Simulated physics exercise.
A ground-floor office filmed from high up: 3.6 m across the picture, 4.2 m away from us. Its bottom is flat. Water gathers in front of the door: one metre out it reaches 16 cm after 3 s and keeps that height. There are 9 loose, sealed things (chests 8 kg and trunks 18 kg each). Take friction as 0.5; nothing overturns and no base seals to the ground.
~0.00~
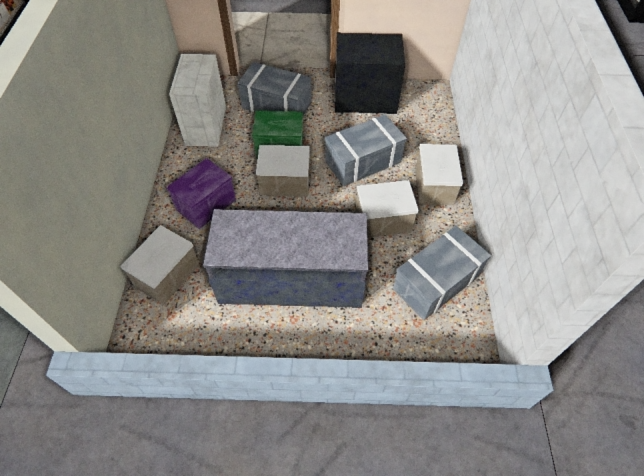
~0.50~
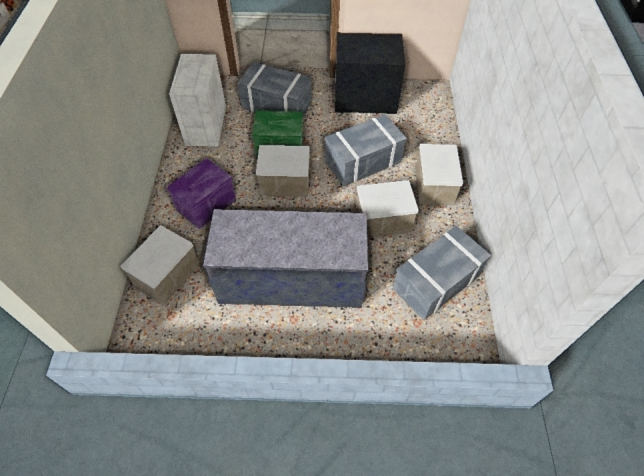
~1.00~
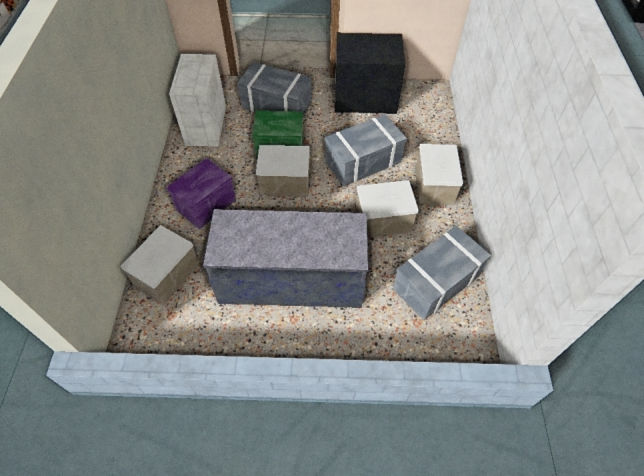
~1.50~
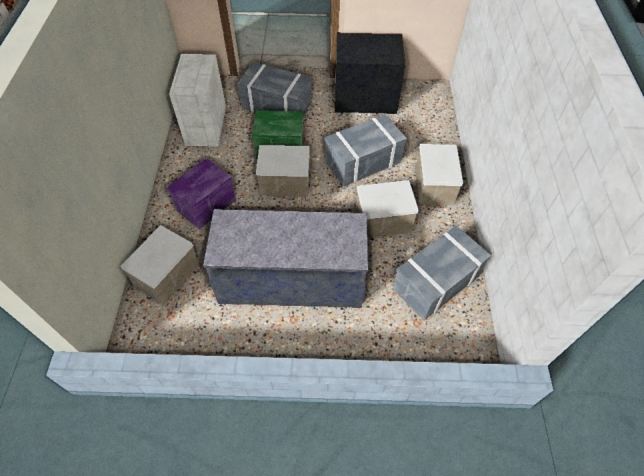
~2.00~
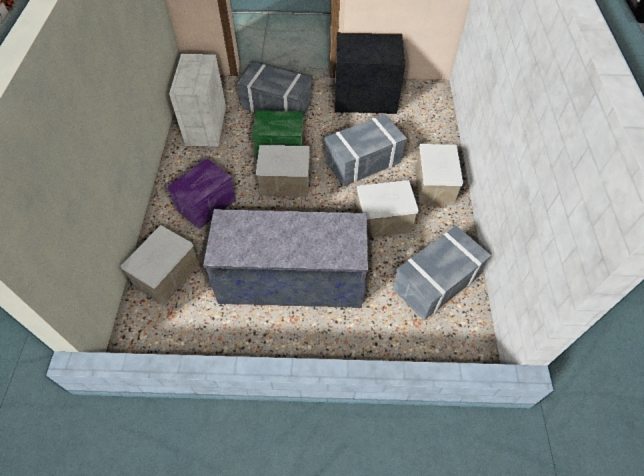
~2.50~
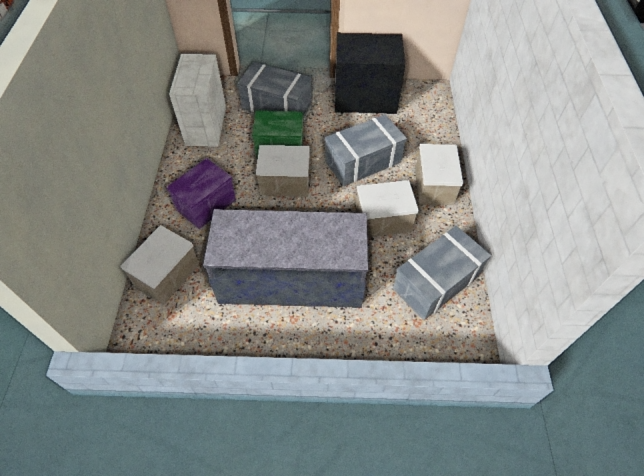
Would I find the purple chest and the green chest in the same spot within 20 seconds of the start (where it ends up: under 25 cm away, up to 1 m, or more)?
Purple chest ends far away, green chest ends far away.
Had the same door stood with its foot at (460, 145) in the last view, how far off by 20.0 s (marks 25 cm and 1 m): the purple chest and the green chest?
In that case the purple chest travels far, the green chest gets carried off.
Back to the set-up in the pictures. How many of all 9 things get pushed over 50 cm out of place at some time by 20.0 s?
That makes 9.
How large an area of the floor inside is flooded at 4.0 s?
About 3.0 m2.
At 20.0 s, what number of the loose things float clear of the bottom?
9 of them.
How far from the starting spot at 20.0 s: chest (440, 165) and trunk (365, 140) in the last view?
In turn: 200 cm, 60 cm.
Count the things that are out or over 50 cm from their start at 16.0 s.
I count 7.
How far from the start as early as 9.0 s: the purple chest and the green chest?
About 120 and 80 cm.
After 4.0 s the purple chest is near (199, 182), 0.0 m from its start, aground; the green chest is near (279, 132), 0.1 m from its start, aground; 0 afloat.
After 9.0 s the purple chest is near (176, 273), 1.1 m from its start, afloat; the green chest is near (261, 178), 0.9 m from its start, afloat; 8 afloat.
After 16.0 s the purple chest is near (312, 315), 2.0 m from its start, afloat; the green chest is near (158, 249), 2.0 m from its start, afloat; 9 afloat.
After 20.0 s the purple chest is near (387, 320), 2.4 m from its start, afloat; the green chest is near (186, 316), 2.5 m from its start, afloat; 9 afloat.
